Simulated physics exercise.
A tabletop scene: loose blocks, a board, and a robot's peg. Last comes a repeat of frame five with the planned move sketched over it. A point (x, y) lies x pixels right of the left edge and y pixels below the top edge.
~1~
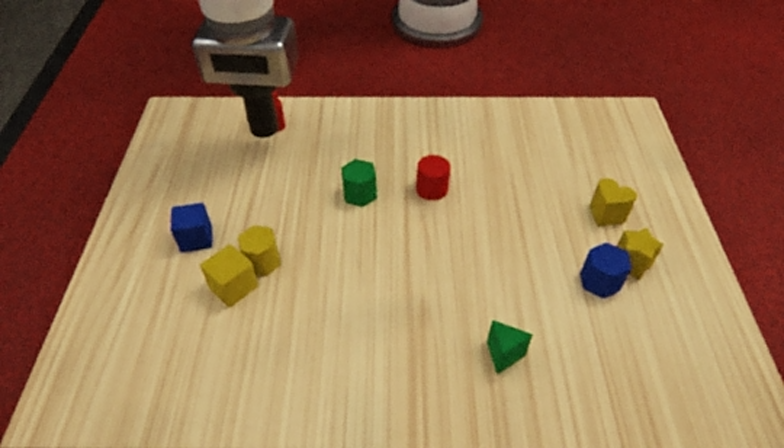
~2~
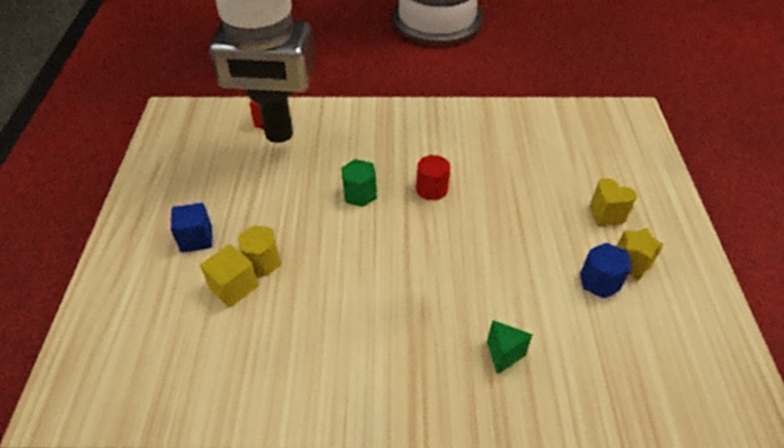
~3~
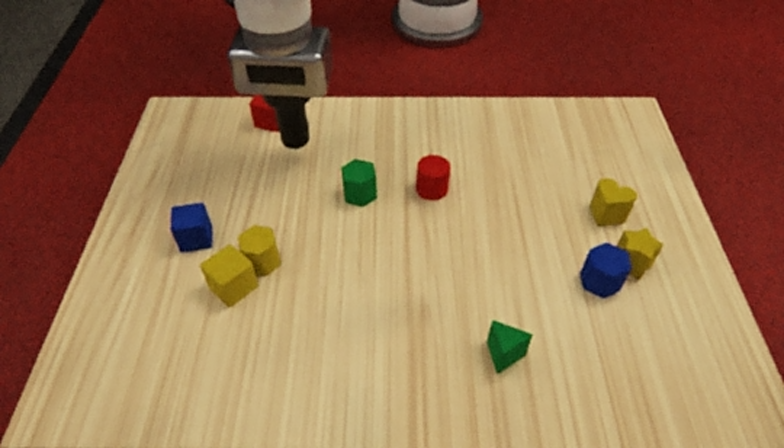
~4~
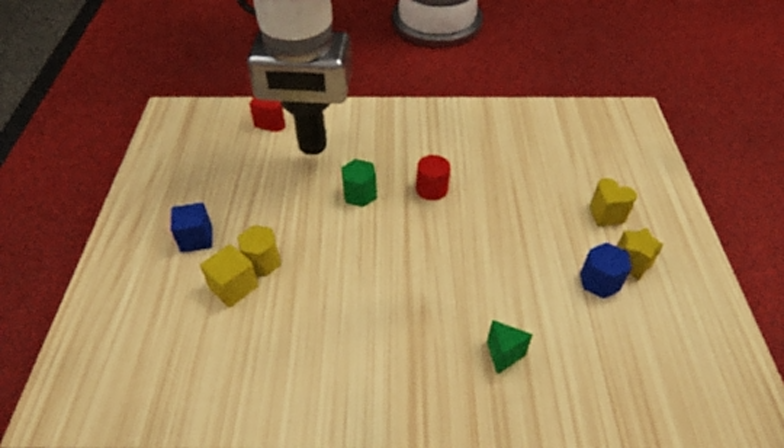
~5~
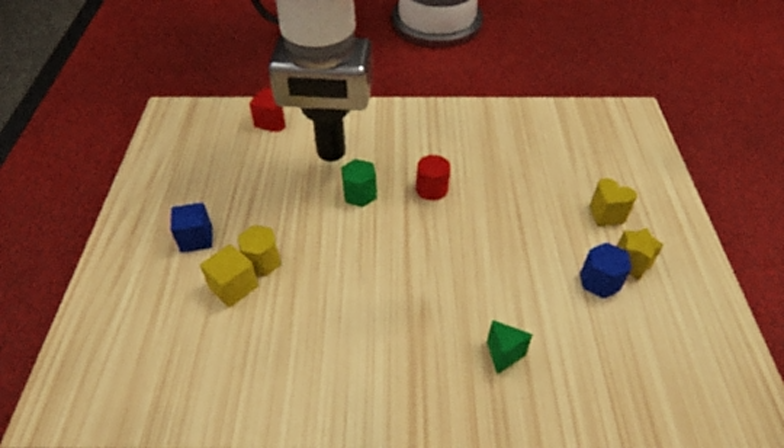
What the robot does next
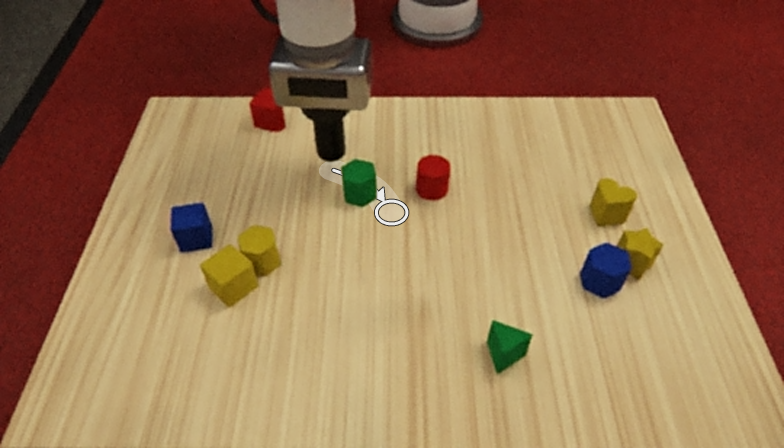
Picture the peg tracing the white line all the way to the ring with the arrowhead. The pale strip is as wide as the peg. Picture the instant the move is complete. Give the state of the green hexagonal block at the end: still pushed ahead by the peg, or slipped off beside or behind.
My prediction: In front.
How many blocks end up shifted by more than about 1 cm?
Blocks moved: One.
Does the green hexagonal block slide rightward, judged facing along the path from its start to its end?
Answer: Yes.
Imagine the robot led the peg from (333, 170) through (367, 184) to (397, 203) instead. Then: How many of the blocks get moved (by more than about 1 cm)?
One moves.
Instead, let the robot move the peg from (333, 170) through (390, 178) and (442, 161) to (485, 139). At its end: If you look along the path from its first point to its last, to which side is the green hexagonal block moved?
Facing the way the path runs, start to end, you'll find the green hexagonal block has shifted right.
The drawn path runs from (333, 170) via (358, 179) and (378, 193), ending at (392, 212).
What follows on the original path. Halfway along, peg (369, 168); green hexagonal block (372, 185), turned 40° clockwise.
At the end, peg (392, 195); green hexagonal block (384, 215), turned 75° clockwise; red cylinder not moved.
